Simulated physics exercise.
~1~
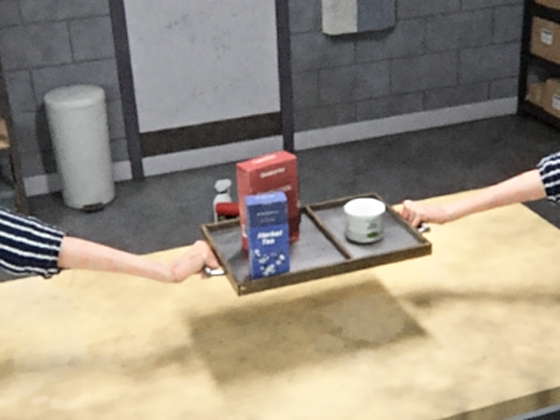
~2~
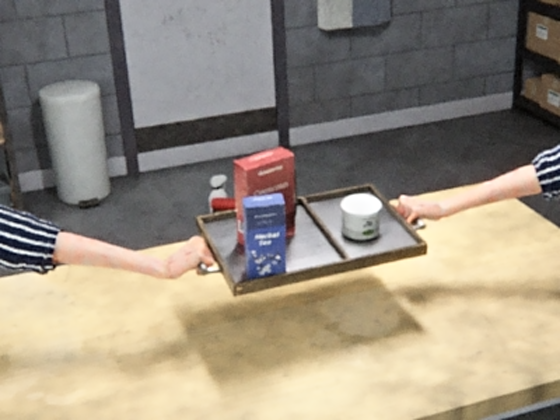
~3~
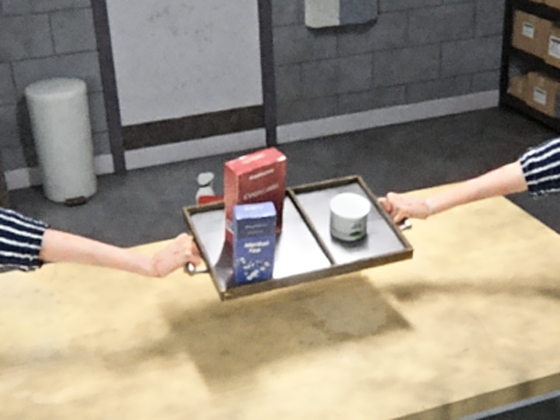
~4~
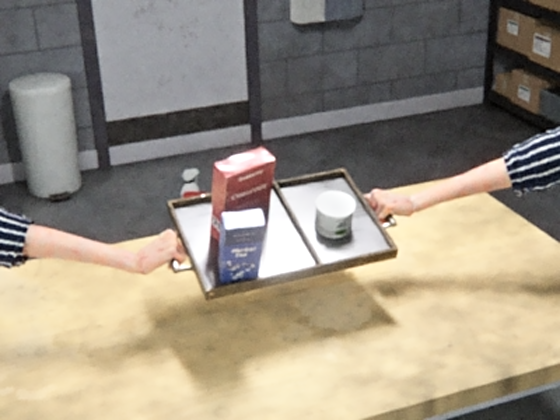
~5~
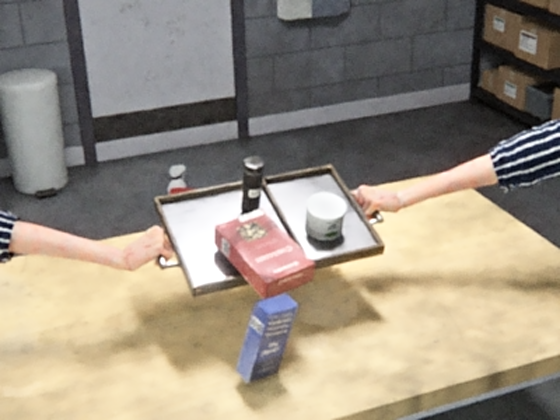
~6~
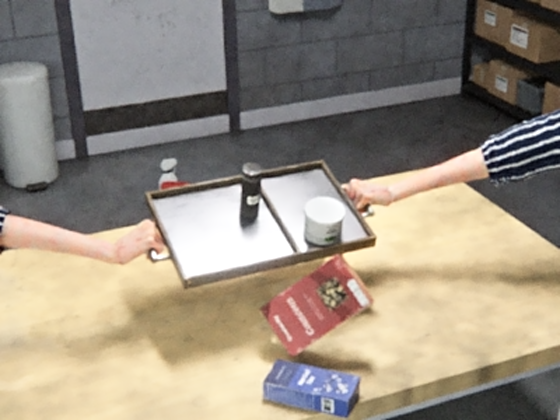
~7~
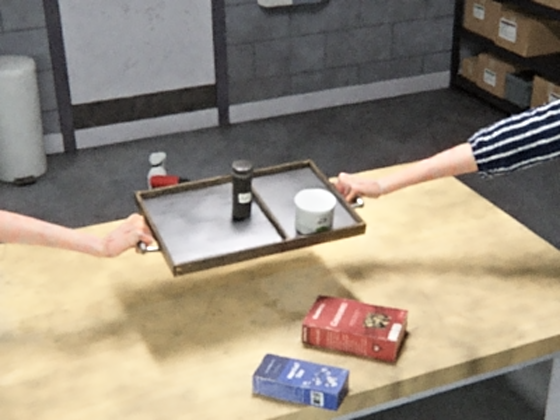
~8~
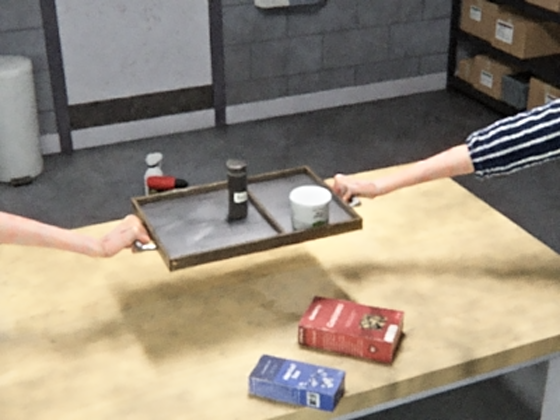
Above a pale table in a grey-walled room, two hands tilted a tray towards the near side until a blue packet and then a red one toppled off onto the tabletop, then levelled it with the white tub and black shaker still aboard.
